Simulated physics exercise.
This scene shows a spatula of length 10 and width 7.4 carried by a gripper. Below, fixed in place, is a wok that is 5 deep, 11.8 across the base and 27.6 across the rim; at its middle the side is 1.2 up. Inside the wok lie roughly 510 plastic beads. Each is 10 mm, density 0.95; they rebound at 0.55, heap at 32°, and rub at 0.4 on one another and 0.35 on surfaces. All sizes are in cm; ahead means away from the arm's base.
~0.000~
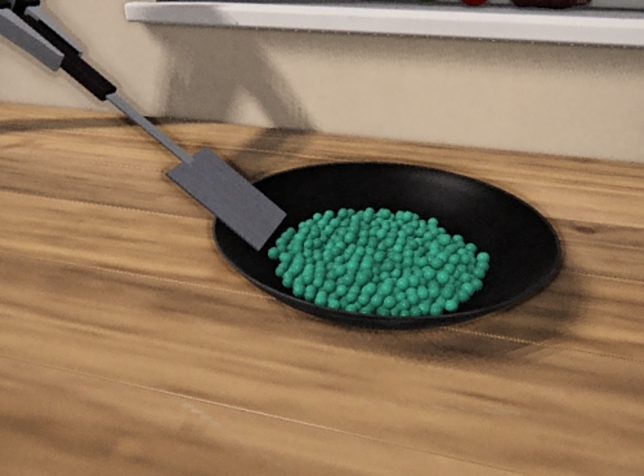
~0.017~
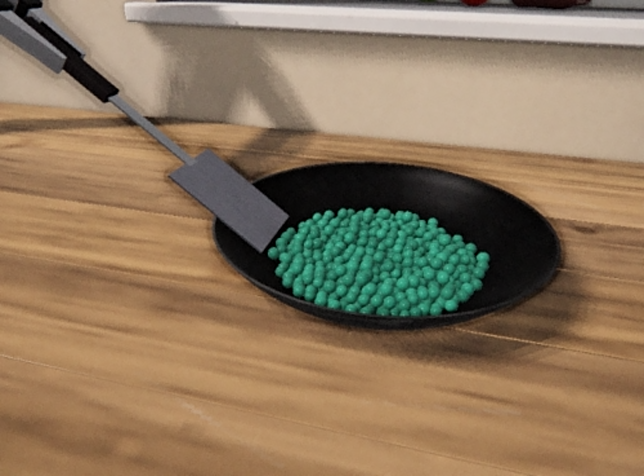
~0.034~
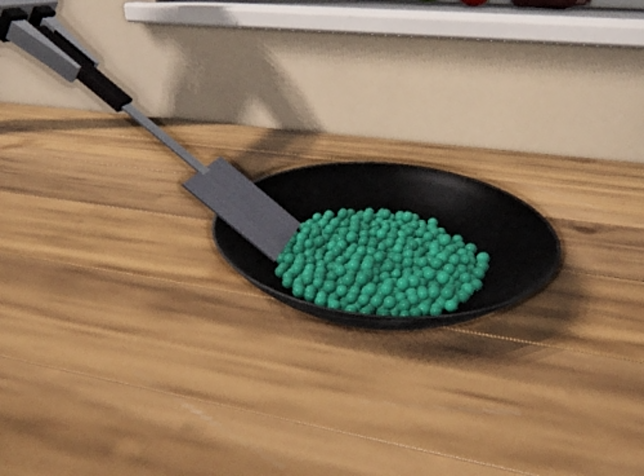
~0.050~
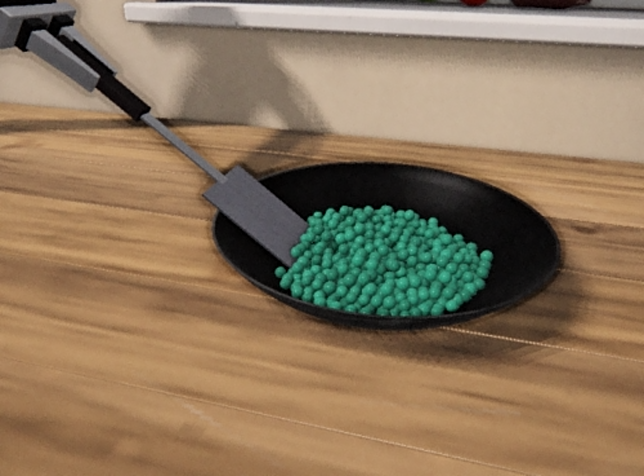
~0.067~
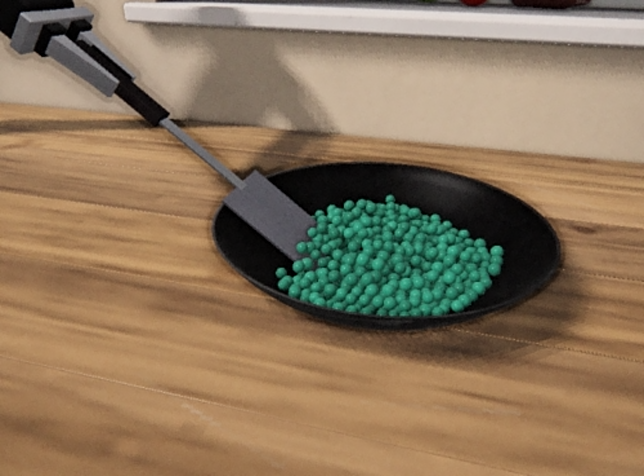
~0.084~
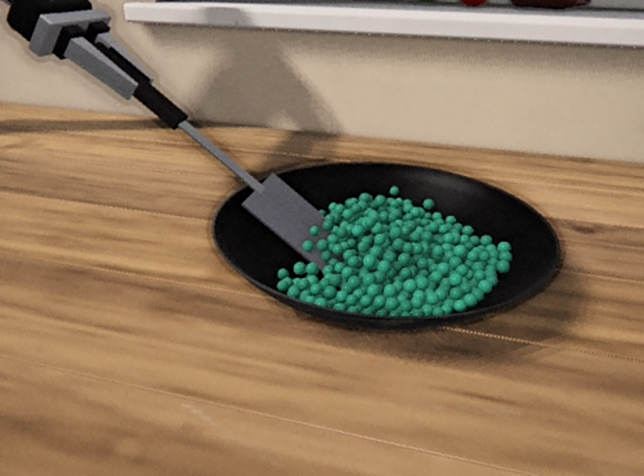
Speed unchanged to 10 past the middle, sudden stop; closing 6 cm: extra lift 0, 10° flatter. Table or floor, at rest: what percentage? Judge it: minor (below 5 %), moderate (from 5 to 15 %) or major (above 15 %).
My judgement: Major.
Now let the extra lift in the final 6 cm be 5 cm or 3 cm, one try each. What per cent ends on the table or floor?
It comes to around 20 per cent on the first try and around 25 per cent on the second.
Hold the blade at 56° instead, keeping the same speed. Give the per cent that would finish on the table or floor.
Result, estimated: 30 %.
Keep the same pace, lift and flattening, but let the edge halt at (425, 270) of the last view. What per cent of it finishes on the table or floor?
About 0 per cent.
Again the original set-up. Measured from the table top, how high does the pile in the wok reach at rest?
5.0 cm.
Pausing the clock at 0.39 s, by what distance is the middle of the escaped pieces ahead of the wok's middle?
It sits close to 18 cm ahead of the middle.
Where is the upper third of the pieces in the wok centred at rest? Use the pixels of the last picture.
The middle lies somewhere around (478, 259).
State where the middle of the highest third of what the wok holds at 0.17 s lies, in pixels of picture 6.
Centre: Approx. (450, 244) in the last view.
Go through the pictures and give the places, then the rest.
In the first frame, the spatula top edge at (187, 159), sloping 37°; upper third of the load around (380, 249), from x 275 to 485, top at y 215; 506 in the wok.
In the second frame, the spatula top edge at (189, 161), sloping 37°; upper third of the load around (379, 249), from x 275 to 485, top at y 215.
In the third frame, the spatula top edge at (202, 170), sloping 37°; upper third of the load around (377, 249), from x 280 to 485, top at y 215.
In the fourth frame, the spatula top edge at (221, 179), sloping 37°; upper third of the load around (371, 245), from x 280 to 485, top at y 210.
In the fifth frame, the spatula top edge at (239, 185), sloping 37°; upper third of the load around (379, 240), from x 280 to 495, top at y 200.
In the sixth frame, the spatula top edge at (258, 188), sloping 37°; upper third of the load around (386, 240), from x 285 to 505, top at y 190; 506 in the wok.
After 0.13 s, sloping 37°, highest piece 8 above the table; 506 in the wok.
After 0.17 s, sloping 34°, highest piece 9 above the table; 506 in the wok.
After 0.39 s, sloping 27°, highest piece 7 above the table; 382 in the wok, 108 on the table or floor, 16 on the blade or in flight.
After 1.44 s, sloping 27°, highest piece 5 above the table; 381 in the wok, 125 on the table or floor.
In the end, 381 in the wok, 125 on the table or floor. That is 25 % on the table or floor.
